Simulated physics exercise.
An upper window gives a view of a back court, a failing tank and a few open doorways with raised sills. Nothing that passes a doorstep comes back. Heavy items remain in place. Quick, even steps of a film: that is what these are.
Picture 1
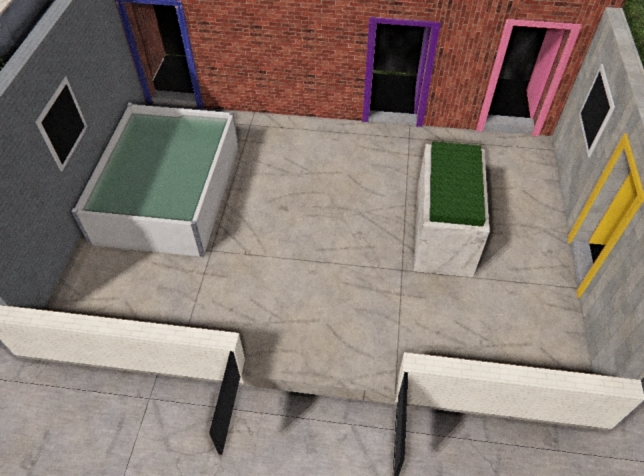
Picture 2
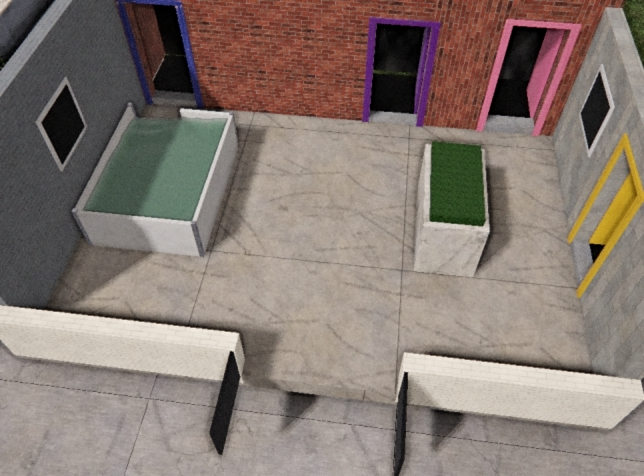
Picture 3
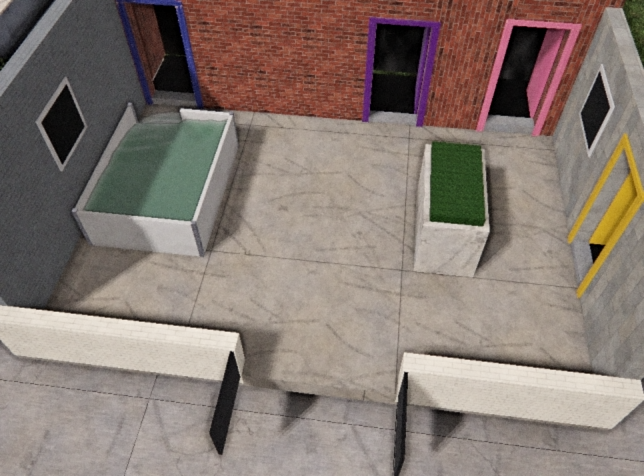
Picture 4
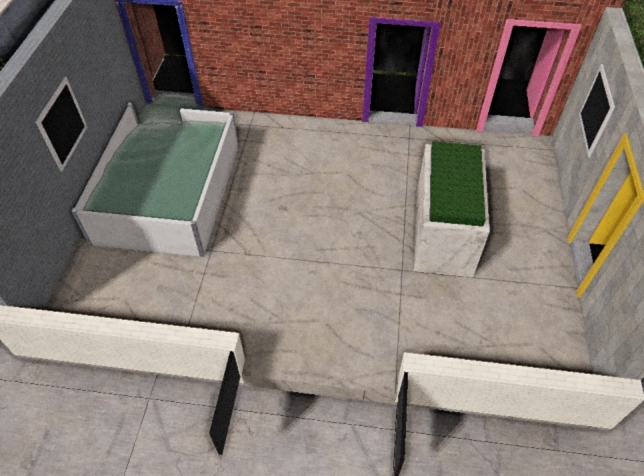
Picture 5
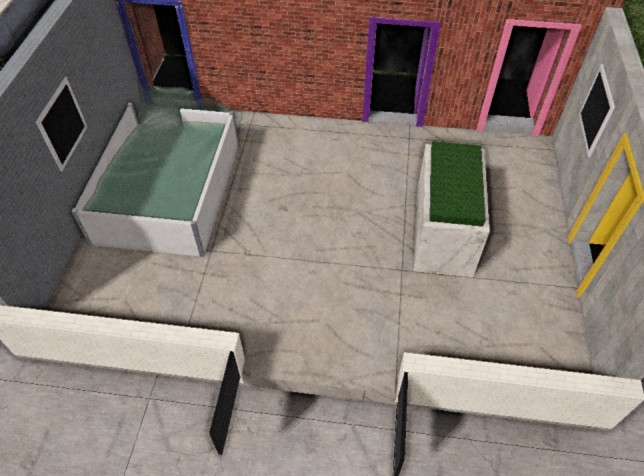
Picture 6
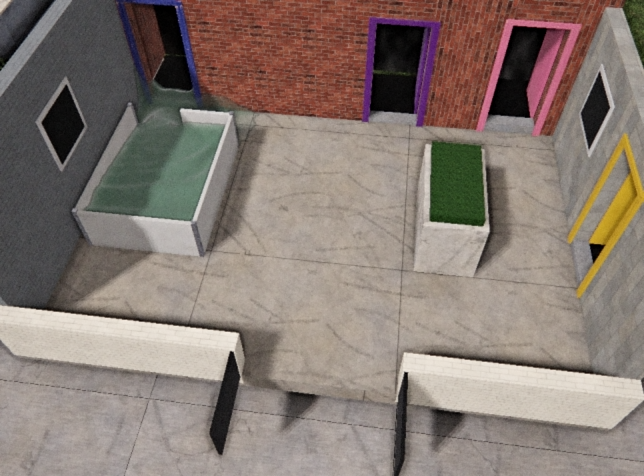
At first, still green water fills an open pale tank on the left of a walled court with coloured doorways. A gap opens in the tank's far side, and the water's surface dips towards it. Water then pours out behind the tank and spreads thinly near the blue doorway.
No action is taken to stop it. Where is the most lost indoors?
Through the blue door.
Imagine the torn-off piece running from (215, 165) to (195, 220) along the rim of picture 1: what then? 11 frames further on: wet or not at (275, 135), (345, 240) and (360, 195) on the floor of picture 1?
The first spot is left untouched, the second soaked through, the third soaked through.
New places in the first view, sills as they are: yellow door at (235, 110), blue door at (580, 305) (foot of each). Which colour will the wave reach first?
First is the yellow one.
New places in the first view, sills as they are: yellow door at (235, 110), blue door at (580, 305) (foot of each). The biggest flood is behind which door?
It's the yellow-painted one.
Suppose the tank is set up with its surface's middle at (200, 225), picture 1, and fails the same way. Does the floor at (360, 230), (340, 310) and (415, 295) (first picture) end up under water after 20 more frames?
Result, in order: Unaffected; unaffected; unaffected.
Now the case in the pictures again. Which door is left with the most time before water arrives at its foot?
I'd go with the yellow-painted one.
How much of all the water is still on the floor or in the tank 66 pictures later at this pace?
Roughly 66 per cent.
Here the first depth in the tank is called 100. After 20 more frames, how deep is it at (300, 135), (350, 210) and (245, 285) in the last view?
I'd put them at close to 6 per cent, then 2 per cent, then 0 per cent.
A moment on, water covers 10 % of the floor; yellow door not reached, pink door not reached, blue door a lot in, purple door not reached.
Next, water covers 20 % of the floor; yellow door not reached, pink door not reached, blue door a lot in, purple door wet at the sill, nothing in.
Then, water covers 40 % of the floor; yellow door not reached, pink door wet at the sill, nothing in, blue door a lot in, purple door wet at the sill, nothing in.
Later, water covers 70 % of the floor; yellow door wet at the sill, nothing in, pink door wet at the sill, nothing in, blue door a lot in, purple door wet at the sill, nothing in.
In the end, water covers 95 % of the floor; yellow door wet at the sill, nothing in, pink door wet at the sill, nothing in, blue door a lot in, purple door wet at the sill, nothing in; the blue door has let in the most.
